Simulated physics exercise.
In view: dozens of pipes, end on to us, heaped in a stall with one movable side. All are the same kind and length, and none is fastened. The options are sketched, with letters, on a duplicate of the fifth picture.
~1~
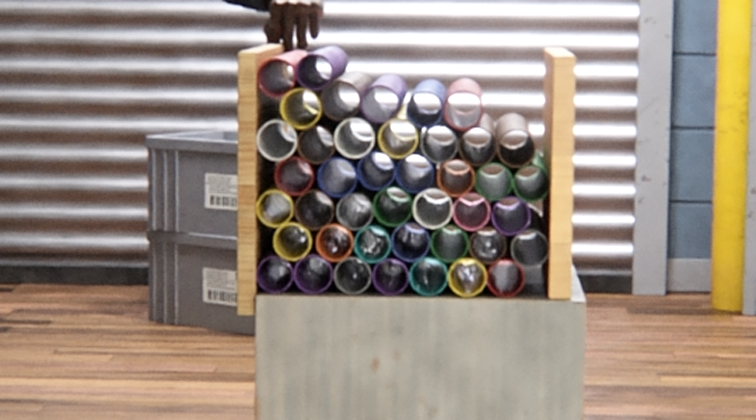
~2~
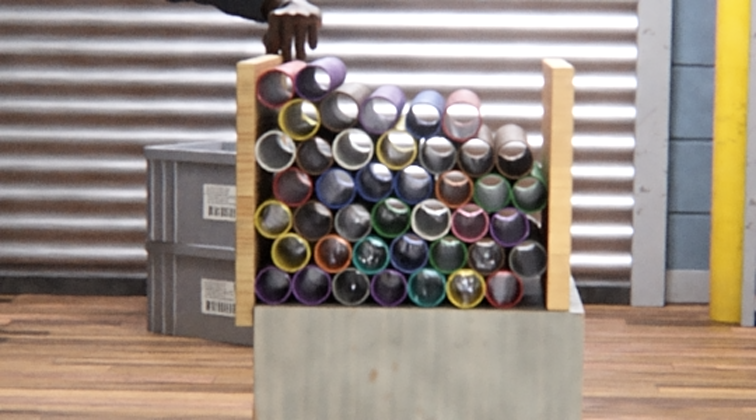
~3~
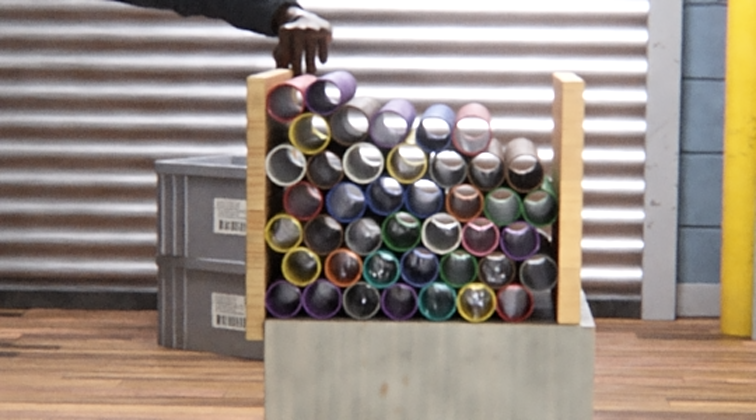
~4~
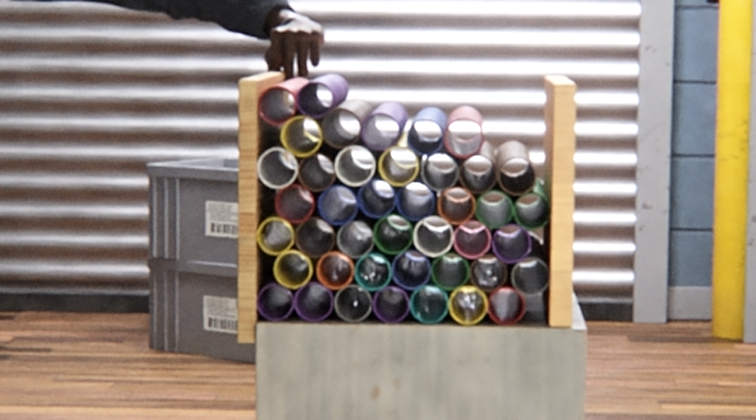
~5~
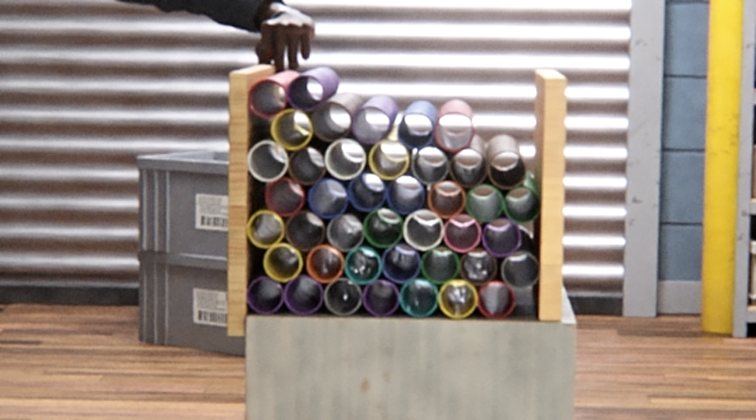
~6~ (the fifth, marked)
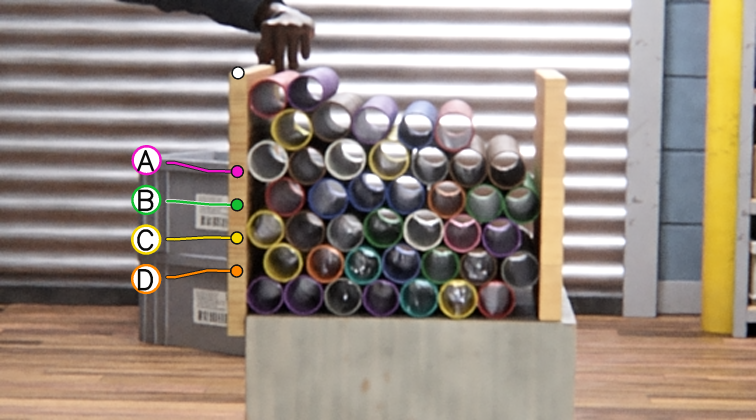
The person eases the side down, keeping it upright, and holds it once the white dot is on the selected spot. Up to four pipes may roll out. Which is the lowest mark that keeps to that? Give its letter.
The lowest mark that will do is C.
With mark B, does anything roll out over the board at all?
Yes.
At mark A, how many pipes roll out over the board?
At A the number is one.
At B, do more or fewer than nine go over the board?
It loses fewer than nine.
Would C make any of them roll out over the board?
Yes.
On the copy, A at (237, 172); B at (237, 205); C at (237, 238); D at (236, 271); the white dot at (238, 73).
On C. First, top of the board (248, 146).
Then, top of the board (247, 228).
Finally, top of the board (247, 237), four out over the board.
By contrast, A one out over the board; B four out over the board; D more than four out over the board.
